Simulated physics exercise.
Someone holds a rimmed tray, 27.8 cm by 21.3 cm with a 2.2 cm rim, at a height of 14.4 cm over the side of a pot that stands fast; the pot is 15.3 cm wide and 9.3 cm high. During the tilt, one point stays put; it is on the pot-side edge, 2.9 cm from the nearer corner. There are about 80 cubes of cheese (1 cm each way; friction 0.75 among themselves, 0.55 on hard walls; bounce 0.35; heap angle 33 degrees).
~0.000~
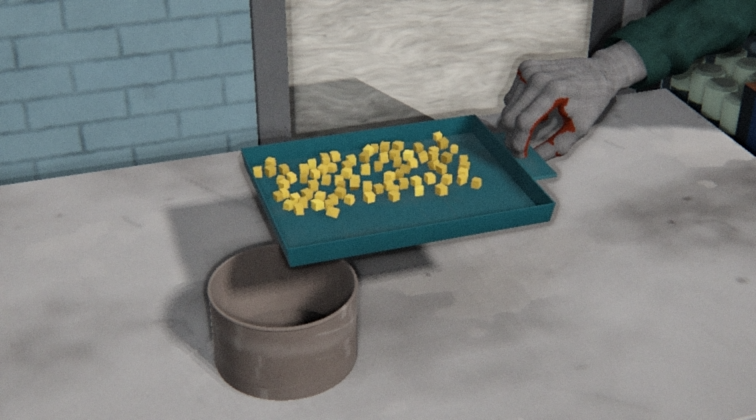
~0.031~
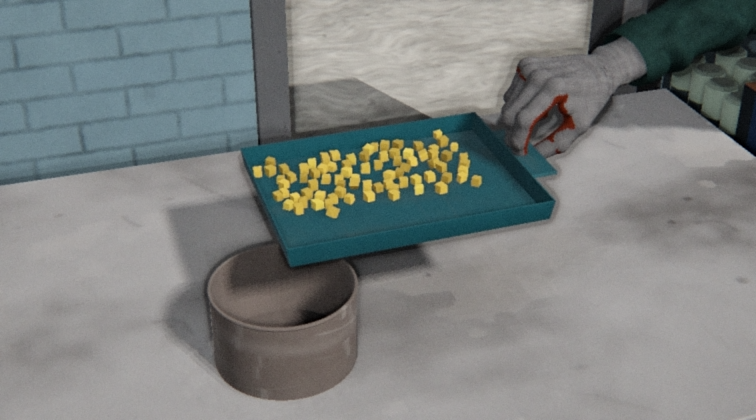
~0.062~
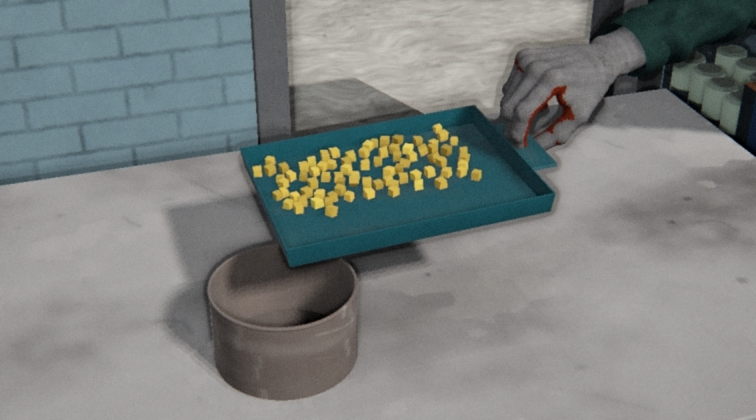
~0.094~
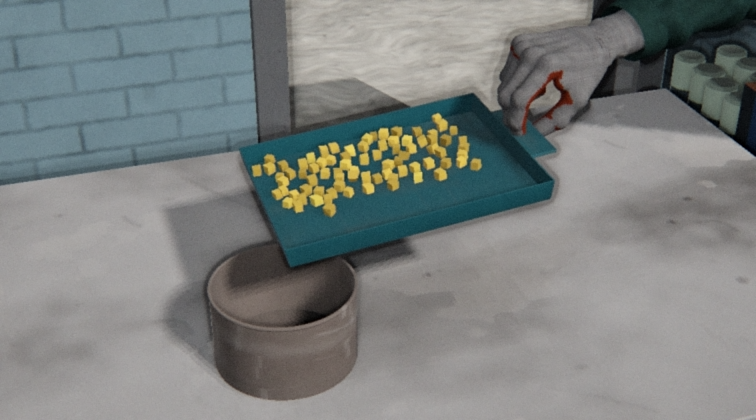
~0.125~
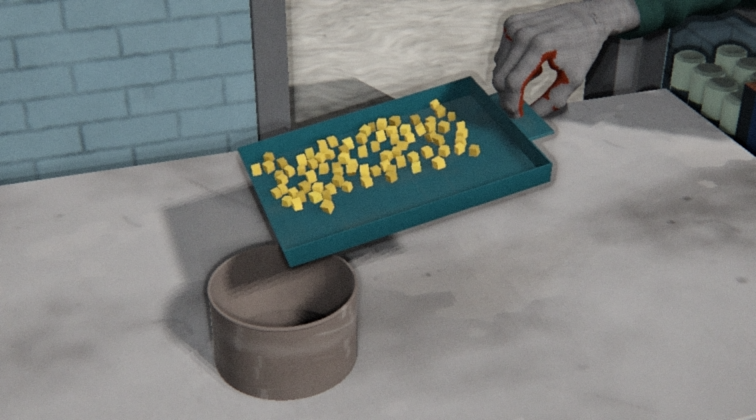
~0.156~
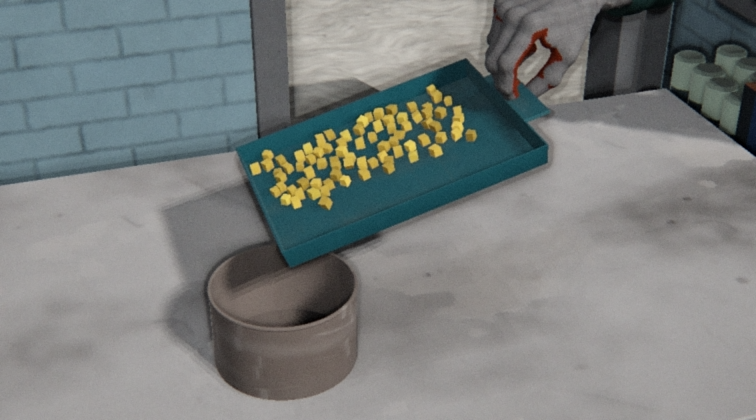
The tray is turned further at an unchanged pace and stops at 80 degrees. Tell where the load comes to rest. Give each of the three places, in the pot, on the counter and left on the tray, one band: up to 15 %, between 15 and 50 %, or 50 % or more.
Pot: Up to 15 %; counter: 50 % or more; tray: Between 15 and 50 %.
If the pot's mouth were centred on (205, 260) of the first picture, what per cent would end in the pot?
The share would be some 70 per cent.
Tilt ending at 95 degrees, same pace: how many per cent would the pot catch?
Around 25 in a hundred.
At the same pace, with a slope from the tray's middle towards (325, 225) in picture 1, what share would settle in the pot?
That would be close to 30 per cent.
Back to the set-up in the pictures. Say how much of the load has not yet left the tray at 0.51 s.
100 %, give or take.
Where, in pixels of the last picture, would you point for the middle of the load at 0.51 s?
(258, 167), roughly.
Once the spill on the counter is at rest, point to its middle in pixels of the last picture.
Near (105, 332).
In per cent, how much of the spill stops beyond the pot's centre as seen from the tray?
That works out to about 100 percent.
After 0.37 s, tilt 48 degrees; the tray holds 100 %, the pot 0 %.
Then, at 0.51 s, tilt 70 degrees; the tray holds 100 %, the pot 0 %.
Then, at 0.78 s, tilt 80 degrees; the tray holds 25 %, the pot 5 %.
At rest (2.1 s), pot 5 %, counter 70 %, tray 25 %.
